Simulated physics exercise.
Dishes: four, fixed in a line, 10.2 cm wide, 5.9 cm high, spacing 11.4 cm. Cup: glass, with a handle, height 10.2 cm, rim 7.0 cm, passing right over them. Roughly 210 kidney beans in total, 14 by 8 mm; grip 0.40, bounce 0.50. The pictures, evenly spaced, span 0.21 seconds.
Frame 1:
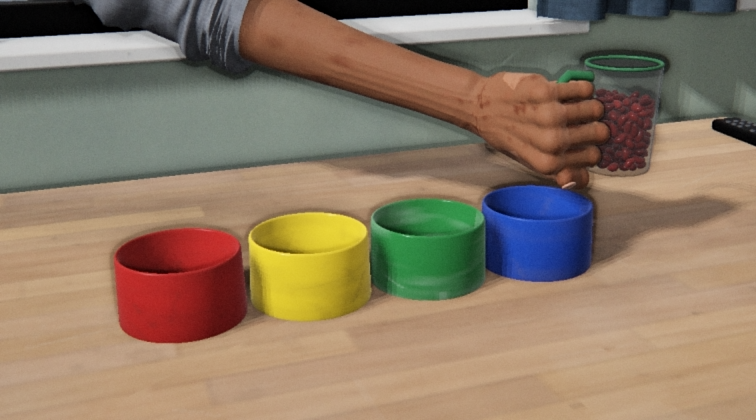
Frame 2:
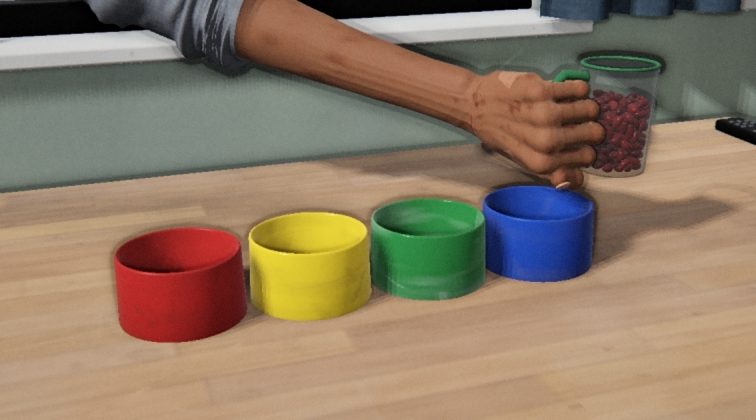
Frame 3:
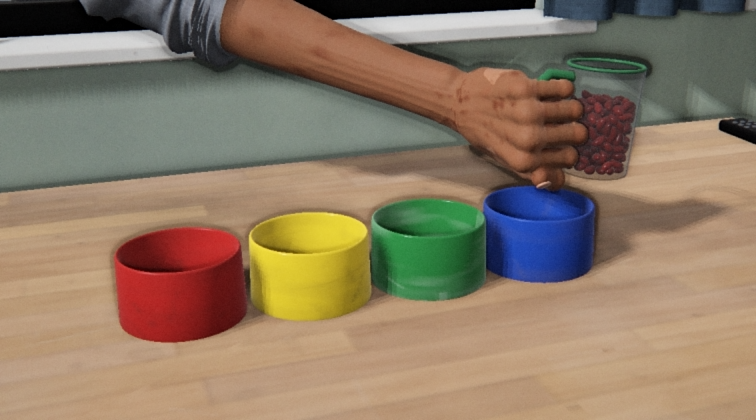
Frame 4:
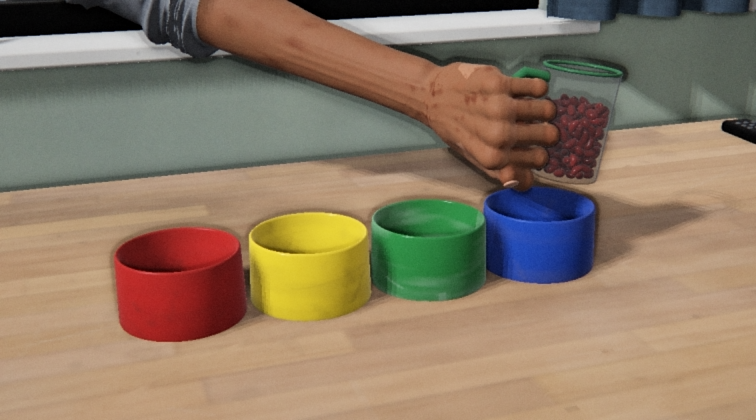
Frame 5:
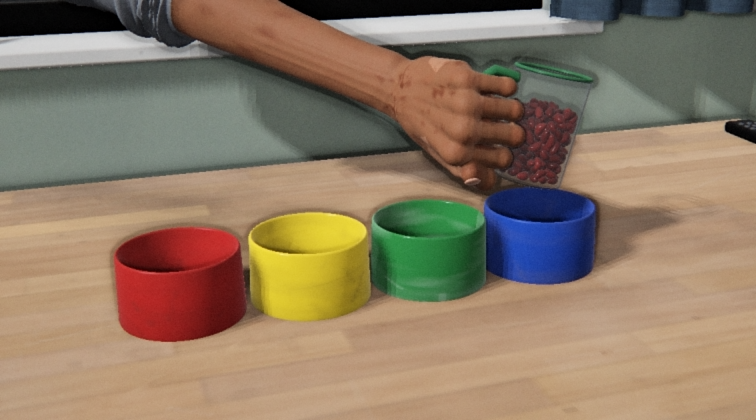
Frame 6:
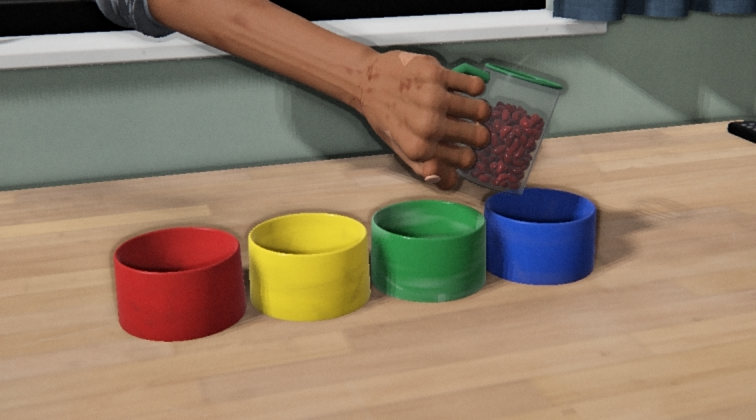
Hand carrying a clear cup of red beans leftward above blue dish, gradually tilting it, with green, yellow and red dishes alongside.
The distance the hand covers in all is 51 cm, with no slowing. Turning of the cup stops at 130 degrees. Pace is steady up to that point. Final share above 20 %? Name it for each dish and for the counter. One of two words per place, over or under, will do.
Red - over, blue - under, green - under, yellow - under, counter - under.
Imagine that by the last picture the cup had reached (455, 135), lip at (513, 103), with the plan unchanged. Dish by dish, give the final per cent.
In the end red holds 90, blue holds 0, green holds 0, yellow holds 0.
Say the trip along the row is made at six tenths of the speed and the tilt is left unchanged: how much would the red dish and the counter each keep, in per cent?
Shares: Red 90, counter 10.
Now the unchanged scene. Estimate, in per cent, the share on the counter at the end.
Some 0 per cent.
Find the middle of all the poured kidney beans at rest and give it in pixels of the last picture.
About (178, 291).
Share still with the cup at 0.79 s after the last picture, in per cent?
About 95 percent of the load.
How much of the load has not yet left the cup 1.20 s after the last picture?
Around 0 in a hundred.
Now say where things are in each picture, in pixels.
Cup at (620, 116), tilt 0 degrees, lip at (656, 61), moved 0.0 cm; middle of the pieces at (618, 128); blue dish at (537, 203); green dish at (428, 218); yellow dish at (309, 233); red dish at (178, 251), in the first frame.
Cup at (615, 117), tilt 1 degrees, lip at (652, 62), moved 0.6 cm; middle of the pieces at (614, 129), in the second frame.
Cup at (600, 119), tilt 4 degrees, lip at (639, 65), moved 2.5 cm; middle of the pieces at (598, 131), in the third frame.
Cup at (573, 122), tilt 8 degrees, lip at (615, 71), moved 5.5 cm; middle of the pieces at (570, 134), in the fourth frame.
Cup at (540, 126), tilt 13 degrees, lip at (586, 78), moved 8.9 cm; middle of the pieces at (536, 138), in the fifth frame.
Cup at (506, 130), tilt 18 degrees, lip at (556, 85), moved 12.4 cm; middle of the pieces at (502, 141); blue dish at (540, 206); green dish at (429, 219); yellow dish at (308, 234); red dish at (178, 250), in the sixth frame.
Then, 0.48 s after the last picture, tilt 72 degrees; cup holds 100 %.
Then, 0.79 s after the last picture, tilt 107 degrees; cup holds 95 %, red 5 %.
Then, 1.20 s after the last picture, tilt 130 degrees; cup holds 0 %, red 95 %.
In the end, red 100 %, blue 0 %, green 0 %, yellow 0 %, counter 0 %.
